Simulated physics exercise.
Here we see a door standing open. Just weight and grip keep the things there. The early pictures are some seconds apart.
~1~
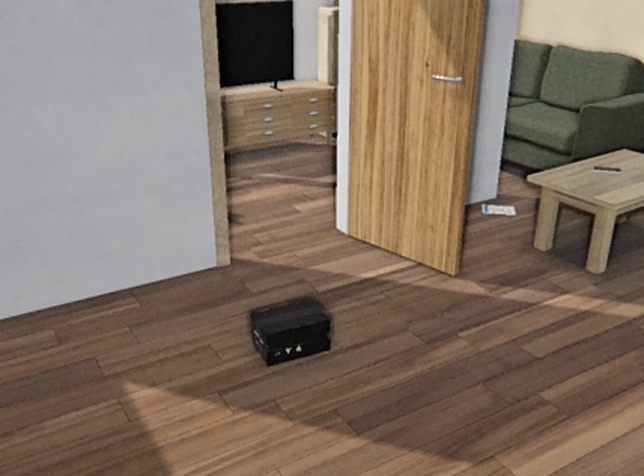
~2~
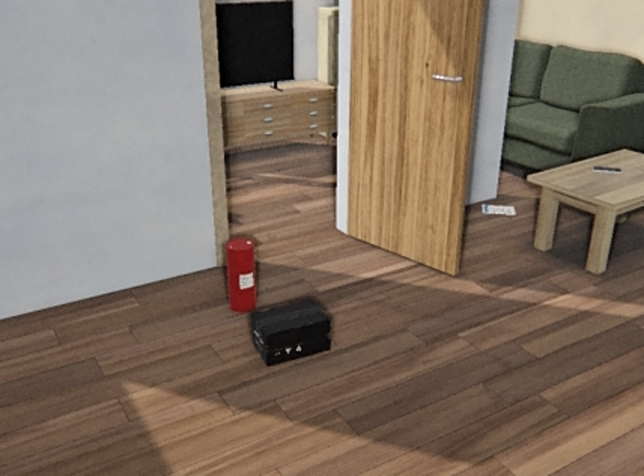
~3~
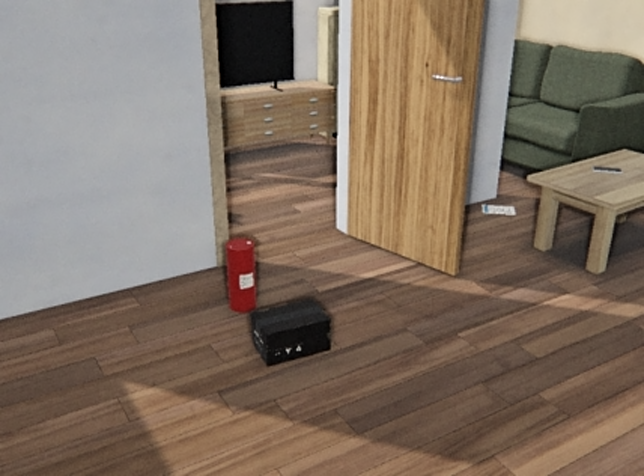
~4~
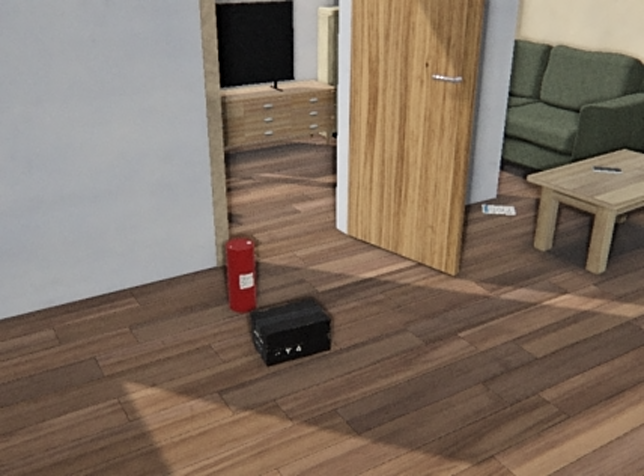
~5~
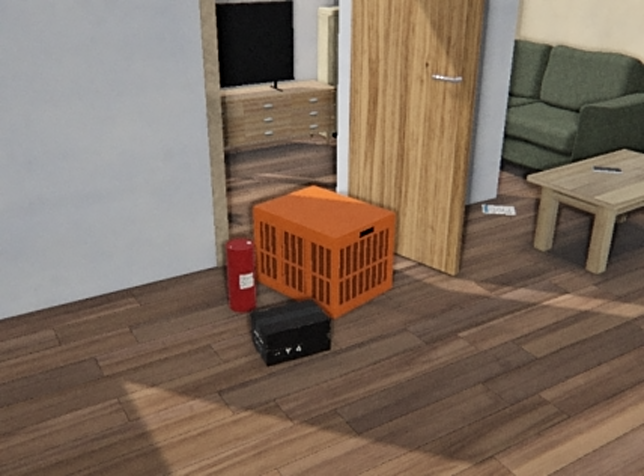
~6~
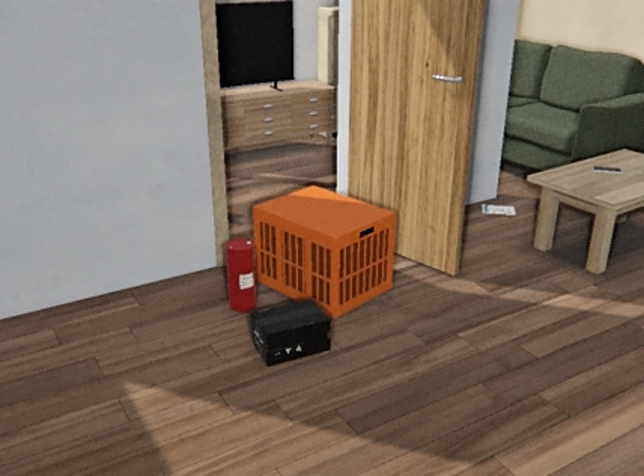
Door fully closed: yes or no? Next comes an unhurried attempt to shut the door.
No.
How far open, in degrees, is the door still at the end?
I'd say it stays open by roughly 75 degrees.
Then, 0.60 s later than the last frame, door 92° open.
Then, 0.90 s later than the last frame, door 80° open.
When it is over, door 75° open; all 3 as before. End places, in pixels of the last picture, orange chest near (320, 248).
